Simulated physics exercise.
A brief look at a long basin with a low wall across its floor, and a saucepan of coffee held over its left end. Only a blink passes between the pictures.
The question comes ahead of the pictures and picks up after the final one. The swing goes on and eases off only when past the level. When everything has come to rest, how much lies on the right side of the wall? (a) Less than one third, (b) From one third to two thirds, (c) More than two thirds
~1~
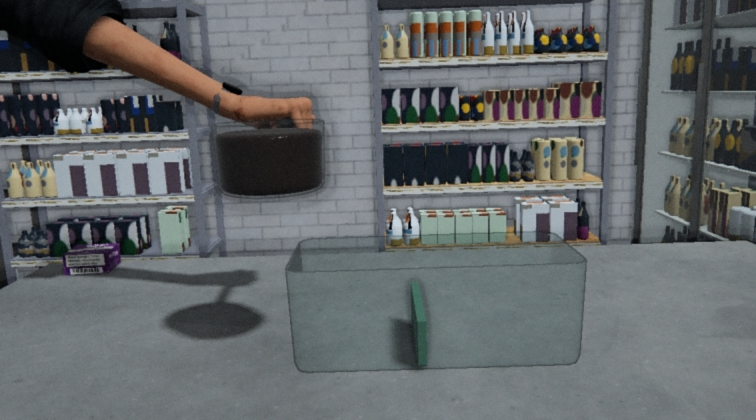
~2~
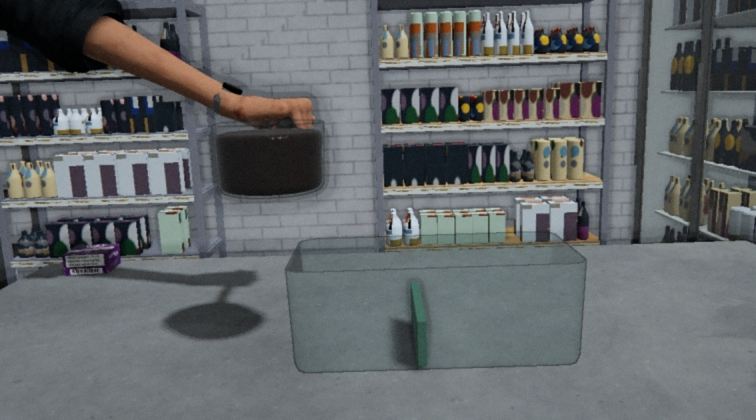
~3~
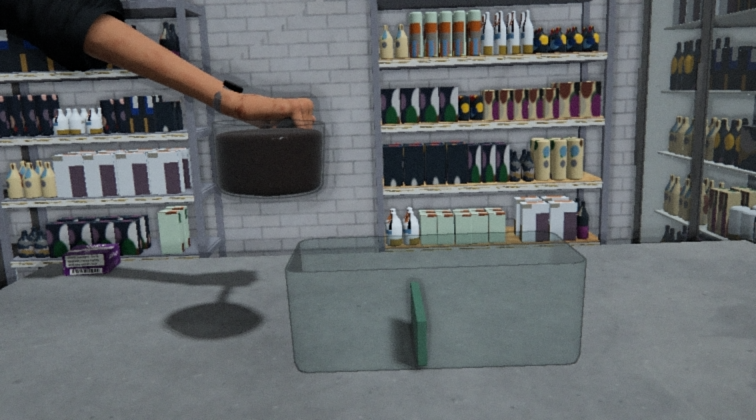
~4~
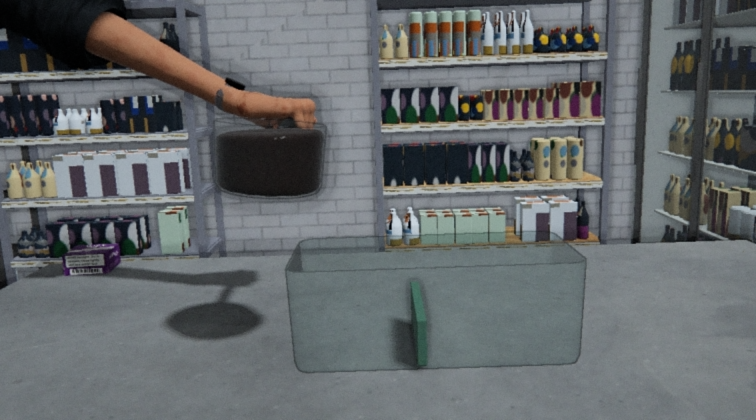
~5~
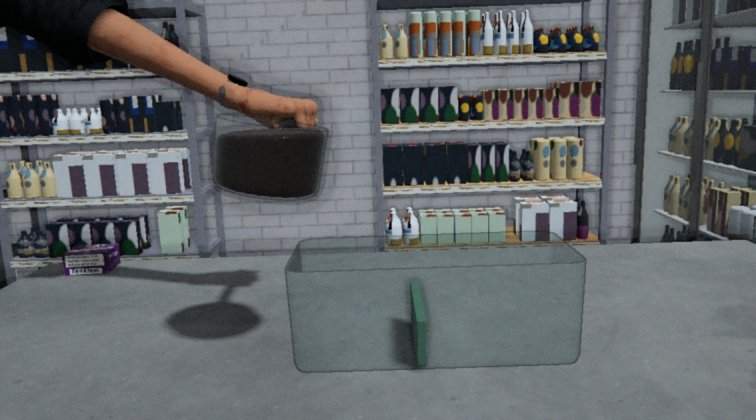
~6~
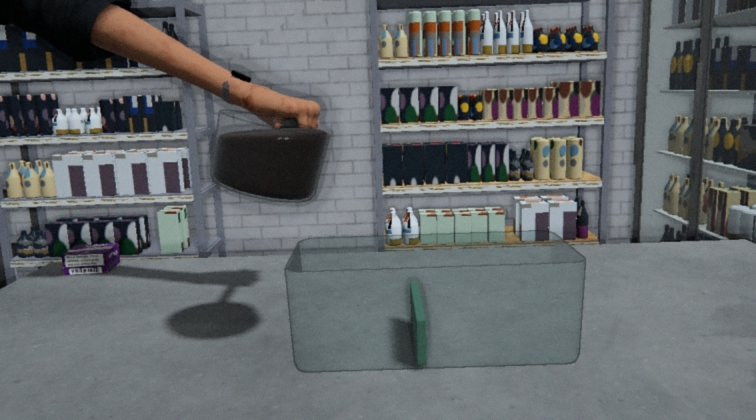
a.
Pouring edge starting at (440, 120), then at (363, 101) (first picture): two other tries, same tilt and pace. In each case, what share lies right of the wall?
Try one: 100 %; try two: 70 %.
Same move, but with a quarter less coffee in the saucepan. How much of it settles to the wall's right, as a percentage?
Roughly 0 %.
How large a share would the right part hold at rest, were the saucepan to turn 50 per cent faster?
I'd estimate some 5 percent.
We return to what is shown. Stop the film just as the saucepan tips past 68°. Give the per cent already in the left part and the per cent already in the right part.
The left part holds close to 20 per cent, the right part close to 0.
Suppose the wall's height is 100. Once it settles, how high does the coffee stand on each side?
About 70 per cent on the left and 0 per cent on the right.
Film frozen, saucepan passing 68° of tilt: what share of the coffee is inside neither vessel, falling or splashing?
It's close to 25 percent.
A moment on, the saucepan is tipped part way and 54 per cent is still to pour, 21 is left of the wall and 0 right of it.
Next, the saucepan is tipped right over and 9 per cent is still to pour, 80 is left of the wall and 3 right of it.
Then the saucepan is tipped right over and 0 per cent is still to pour, 96 is left of the wall and 3 right of it.
Later the saucepan is tipped right over and 0 per cent is still to pour, 96 is left of the wall and 3 right of it.
In the end 96 per cent lies left of the wall, 3 right of it and 1 outside.
